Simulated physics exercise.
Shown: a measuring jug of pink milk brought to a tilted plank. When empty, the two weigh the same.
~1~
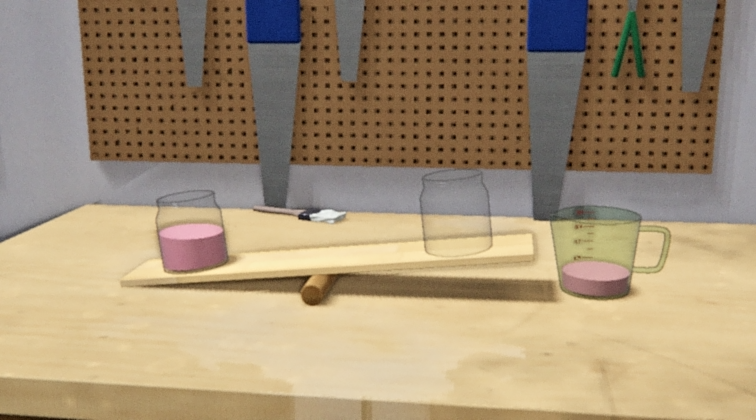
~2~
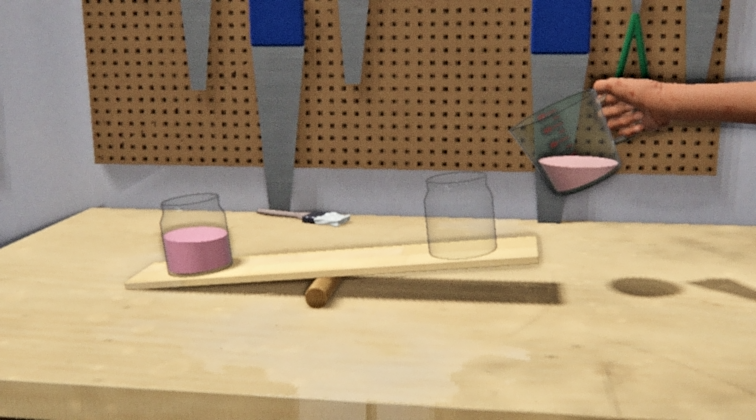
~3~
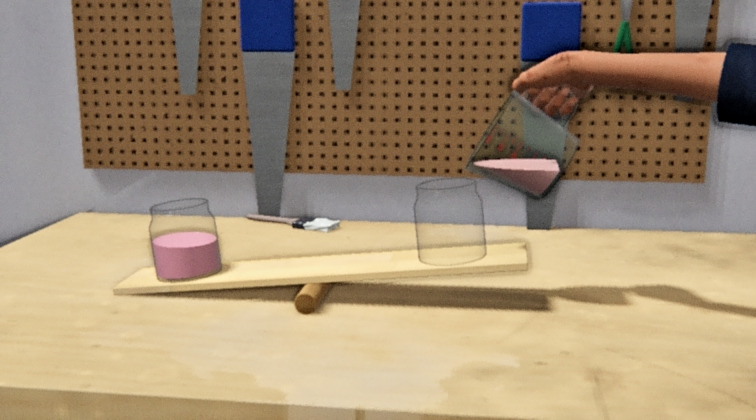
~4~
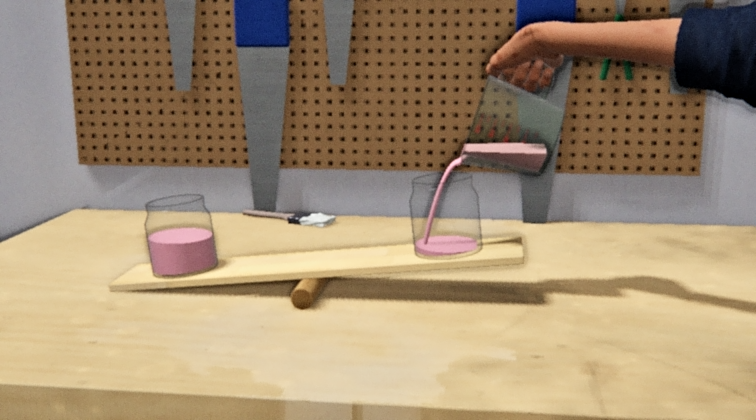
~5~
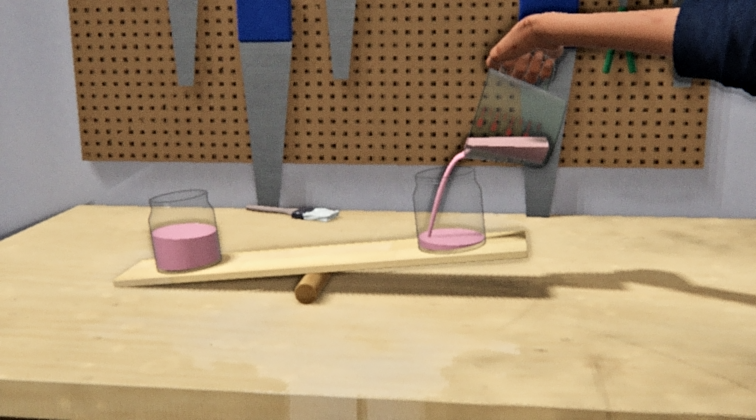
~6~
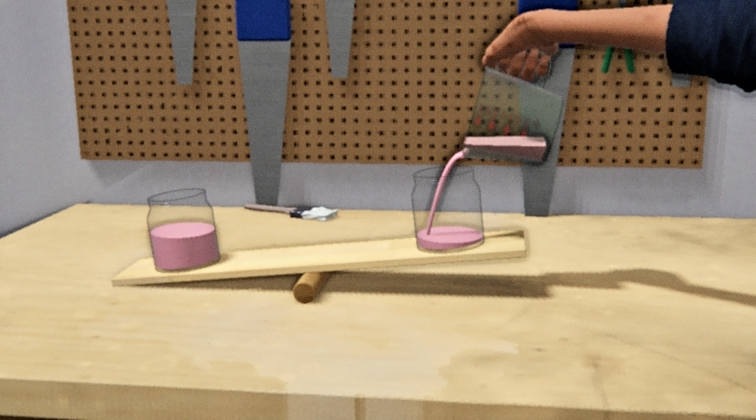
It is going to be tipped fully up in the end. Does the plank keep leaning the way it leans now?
I expect it will stay put.
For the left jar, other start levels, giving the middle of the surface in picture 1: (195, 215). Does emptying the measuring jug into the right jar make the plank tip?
Result after the pour: It rests unchanged.
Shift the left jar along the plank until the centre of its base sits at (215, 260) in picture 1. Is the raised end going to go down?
Verdict: Keeps its lean.
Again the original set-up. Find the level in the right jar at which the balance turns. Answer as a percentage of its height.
Estimate: Around 45 per cent.
Shortly, the right jar is nearly empty; the plank leans as before.
Then, the right jar is about a quarter full; the plank leans as before.
At the finish, the right jar is about a quarter full; the plank leans as before.
